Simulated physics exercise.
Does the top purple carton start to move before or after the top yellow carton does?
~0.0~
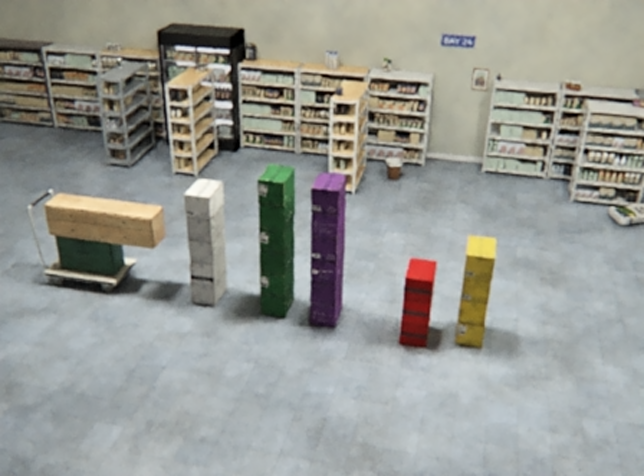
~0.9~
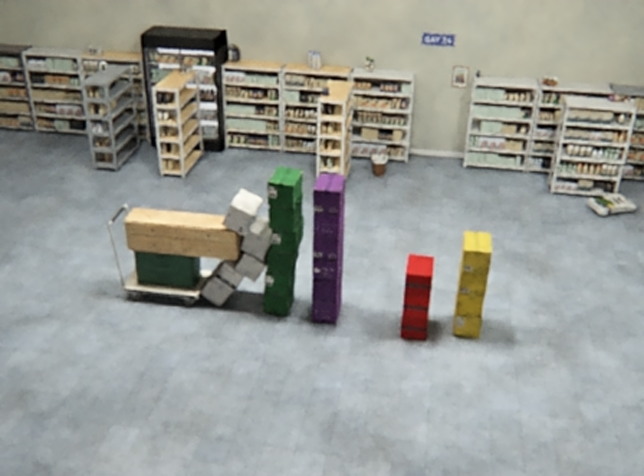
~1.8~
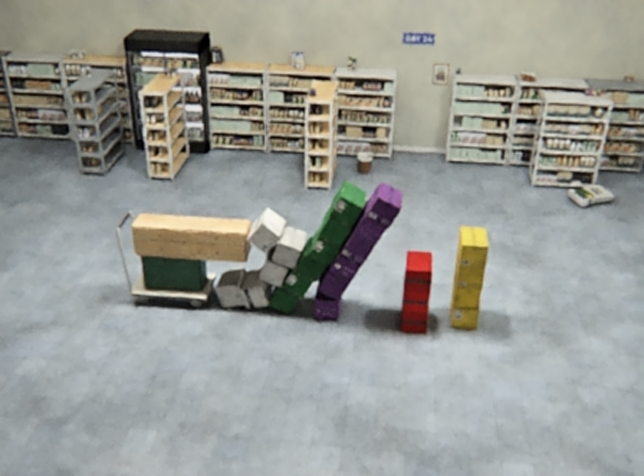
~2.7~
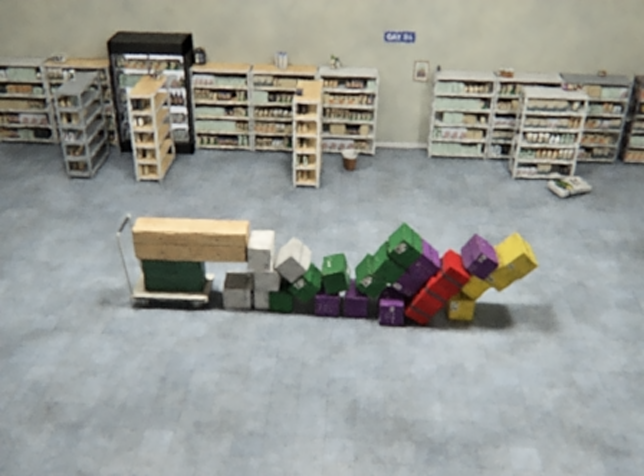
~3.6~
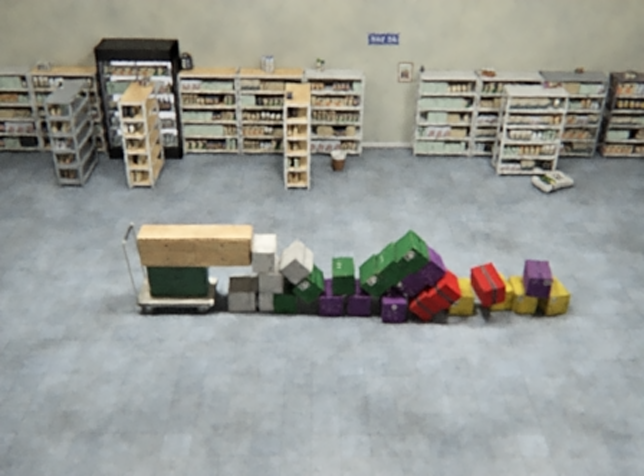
The top purple carton starts to move before the top yellow one. It is already tipping to the right with its stack while the yellow carton still sits in place on its own.
A trolley carrying a long wooden case that juts out ahead rolls in from the left across the grey floor of a store room lined with shelves, seen from above as the view drifts slightly. Before it stand five stacks of cartons, pale, green, purple, red and yellow from left to right. The case hits the pale stack, which buckles and spills against the green one. Green leans onto purple, and both tip right, toppling red and yellow. The trolley stops, and the cartons lie in a long, low heap, with a purple one at the far right among the yellow.
